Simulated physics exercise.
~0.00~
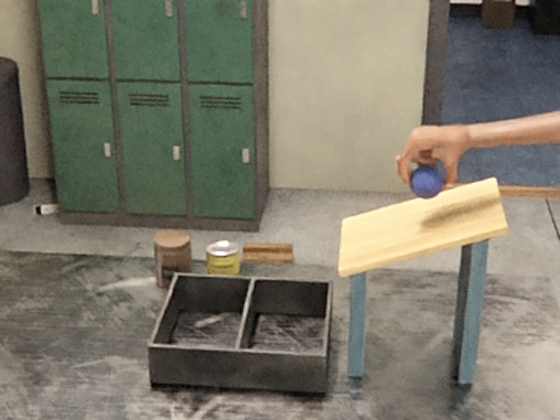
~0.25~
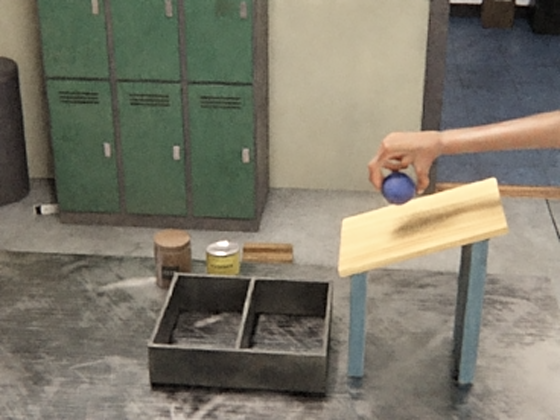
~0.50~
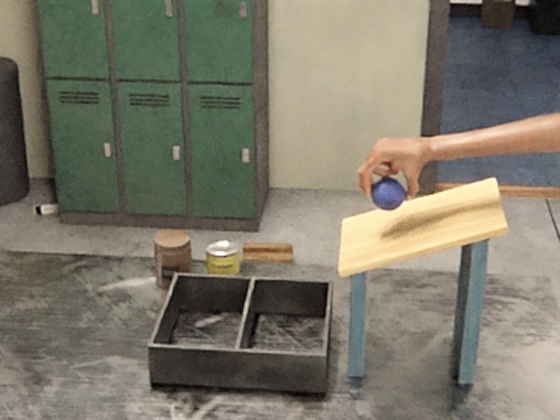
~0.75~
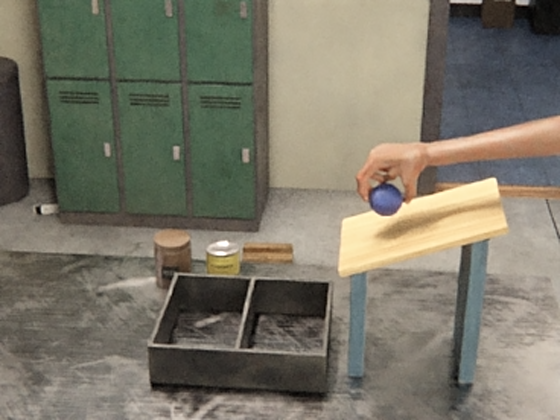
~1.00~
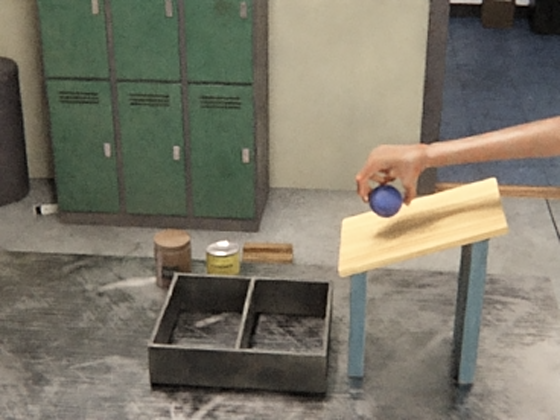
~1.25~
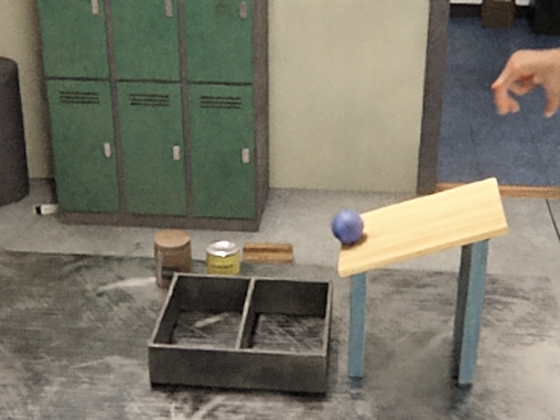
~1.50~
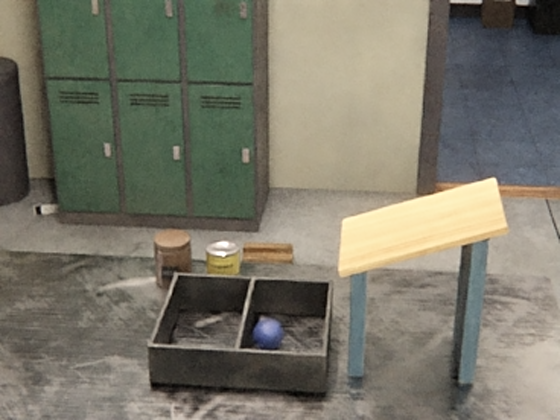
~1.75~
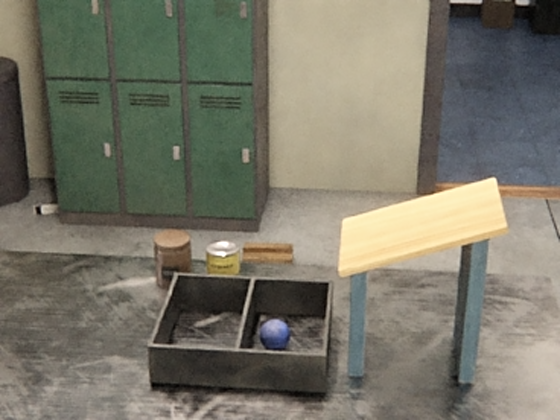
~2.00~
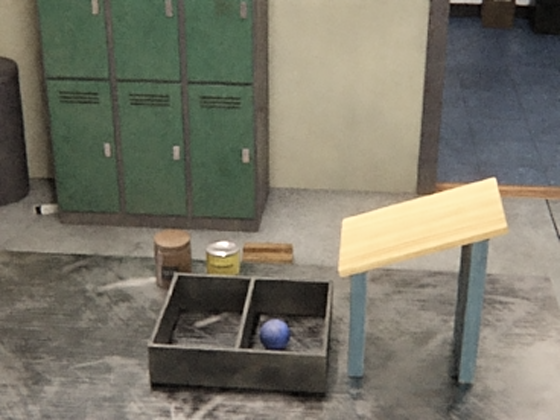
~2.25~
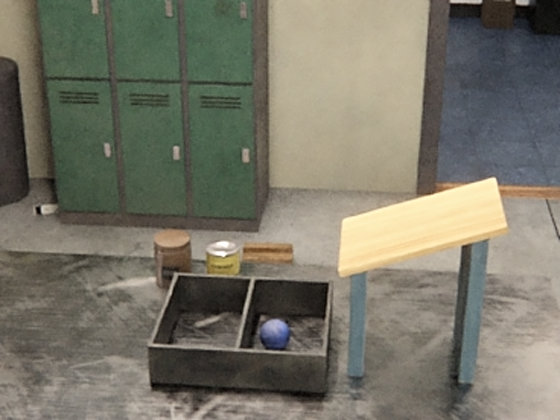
A hand releases a blue ball on a sloping board, and it lands in the tray's right bay.
